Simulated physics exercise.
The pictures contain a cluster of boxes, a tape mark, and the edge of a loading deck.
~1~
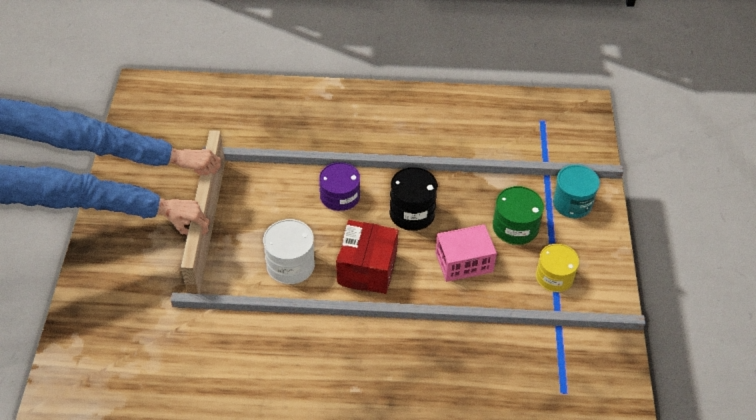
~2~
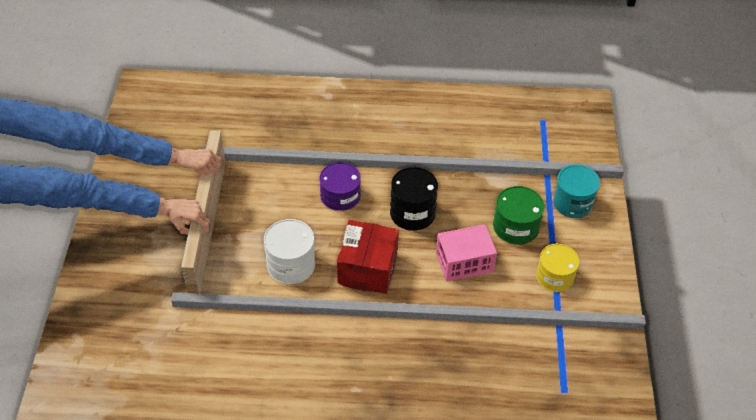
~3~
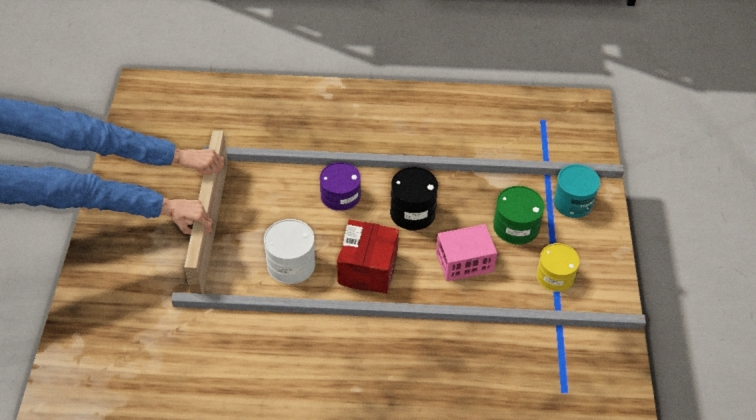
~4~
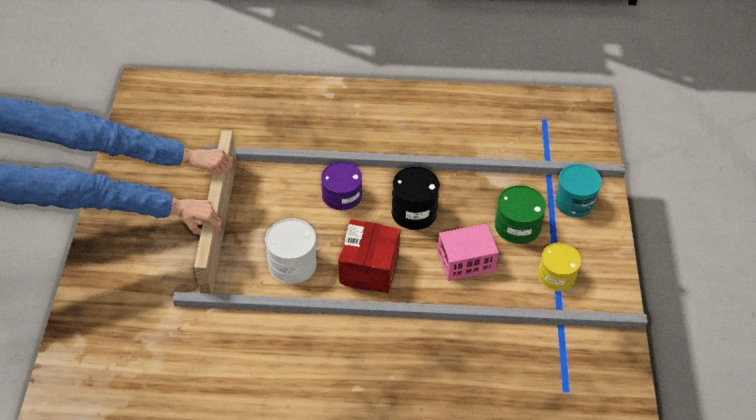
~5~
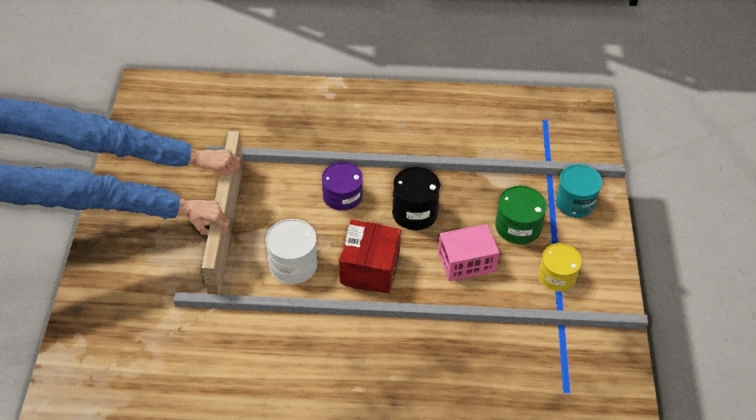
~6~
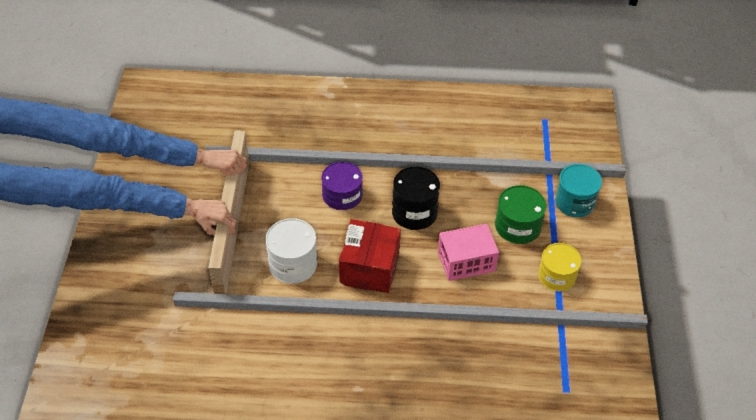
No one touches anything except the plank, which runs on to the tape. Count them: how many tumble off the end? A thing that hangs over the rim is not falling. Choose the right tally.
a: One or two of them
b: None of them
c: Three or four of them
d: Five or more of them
(a) One or two of them.
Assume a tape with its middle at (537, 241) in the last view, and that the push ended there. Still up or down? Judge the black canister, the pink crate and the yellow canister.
Well, the black canister hangs in there, the pink crate leaves the top, and the yellow canister leaves the top.
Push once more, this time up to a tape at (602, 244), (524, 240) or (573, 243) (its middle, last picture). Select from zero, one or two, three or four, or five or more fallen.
Taking them in turn, at least five; one or two; three to four.
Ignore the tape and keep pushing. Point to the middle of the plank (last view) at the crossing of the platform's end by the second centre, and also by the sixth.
First roughly (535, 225), later roughly (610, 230).
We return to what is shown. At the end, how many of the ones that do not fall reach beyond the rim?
The number is 3.
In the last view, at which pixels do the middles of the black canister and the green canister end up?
The black canister finishes at (581, 228); the green canister finishes at (619, 215).
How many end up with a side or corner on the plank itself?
3 of them.
Soon after, none off yet; turquoise pail at rest near (578, 191); yellow canister at rest near (560, 267); green canister at rest near (520, 215).
Then, none off yet; turquoise pail at rest near (578, 191); yellow canister moved a little near (579, 270); green canister at rest near (522, 213).
Further on, none off yet; turquoise pail moved a little near (588, 187); yellow canister moved well along near (620, 263); green canister moved about its own width near (561, 211).
At rest, the number that fall off is one or two; fallen, pink crate and yellow canister.
